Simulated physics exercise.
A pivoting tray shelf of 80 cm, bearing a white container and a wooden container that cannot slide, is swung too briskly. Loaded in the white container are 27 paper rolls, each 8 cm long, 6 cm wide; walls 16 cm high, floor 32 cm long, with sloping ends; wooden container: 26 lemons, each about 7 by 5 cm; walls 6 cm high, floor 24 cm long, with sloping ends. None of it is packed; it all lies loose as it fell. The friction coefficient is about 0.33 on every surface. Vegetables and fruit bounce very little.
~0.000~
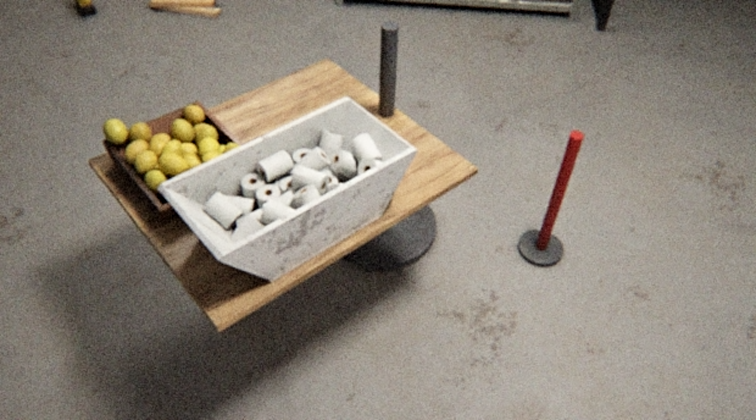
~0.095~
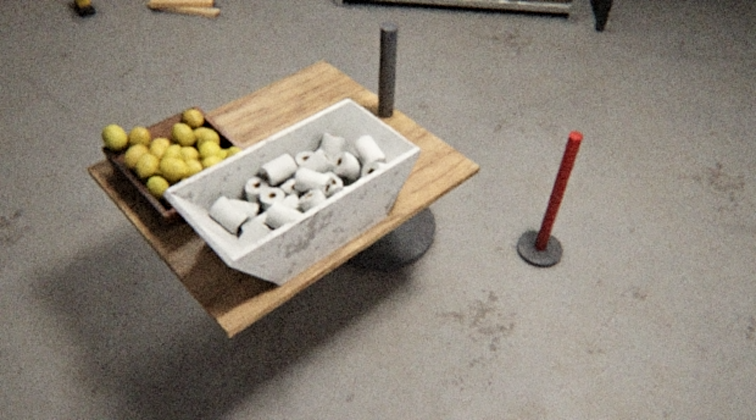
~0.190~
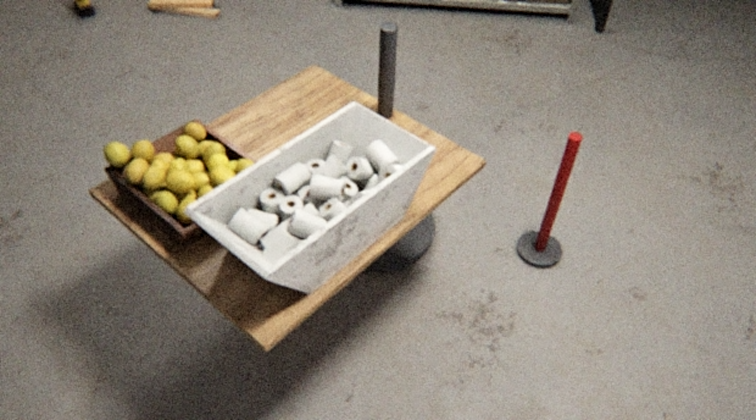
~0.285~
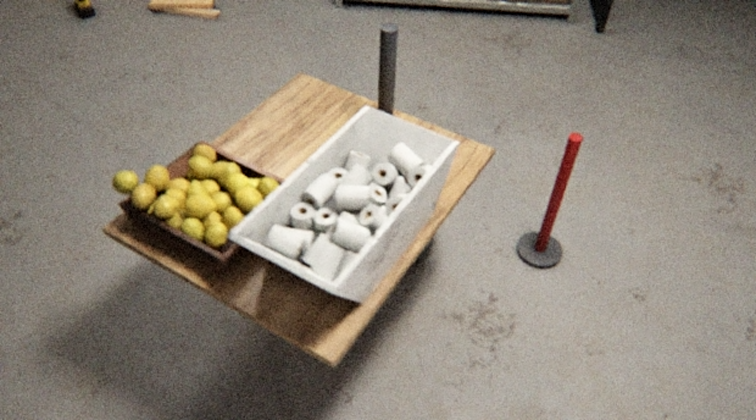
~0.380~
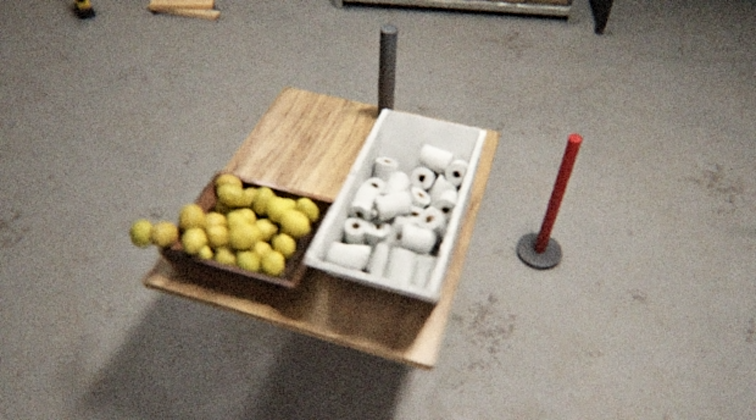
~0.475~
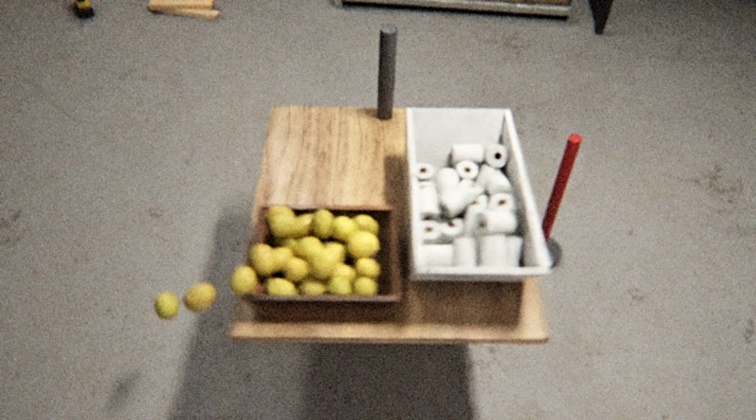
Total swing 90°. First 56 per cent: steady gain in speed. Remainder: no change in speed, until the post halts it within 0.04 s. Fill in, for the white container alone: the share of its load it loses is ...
Less than a sixth.
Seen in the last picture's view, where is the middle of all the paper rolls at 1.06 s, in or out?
In the last picture they centre on about (543, 156).
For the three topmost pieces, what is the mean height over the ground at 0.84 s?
Roughly 78 centimetres.
After 0.64 s, end of the swing.
After 0.72 s, 0 of 27 out of the white container and 5 of 26 out of the wooden container.
After 0.84 s, 0 of 27 out of the white container and 7 of 26 out of the wooden container.
After 1.06 s, 0 of 27 out of the white container and 8 of 26 out of the wooden container.
Final count (at 1.50 s), 0 of 27 out of the white container and 8 of 26 out of the wooden container. Asked share, 0 of 27, 0 per cent.
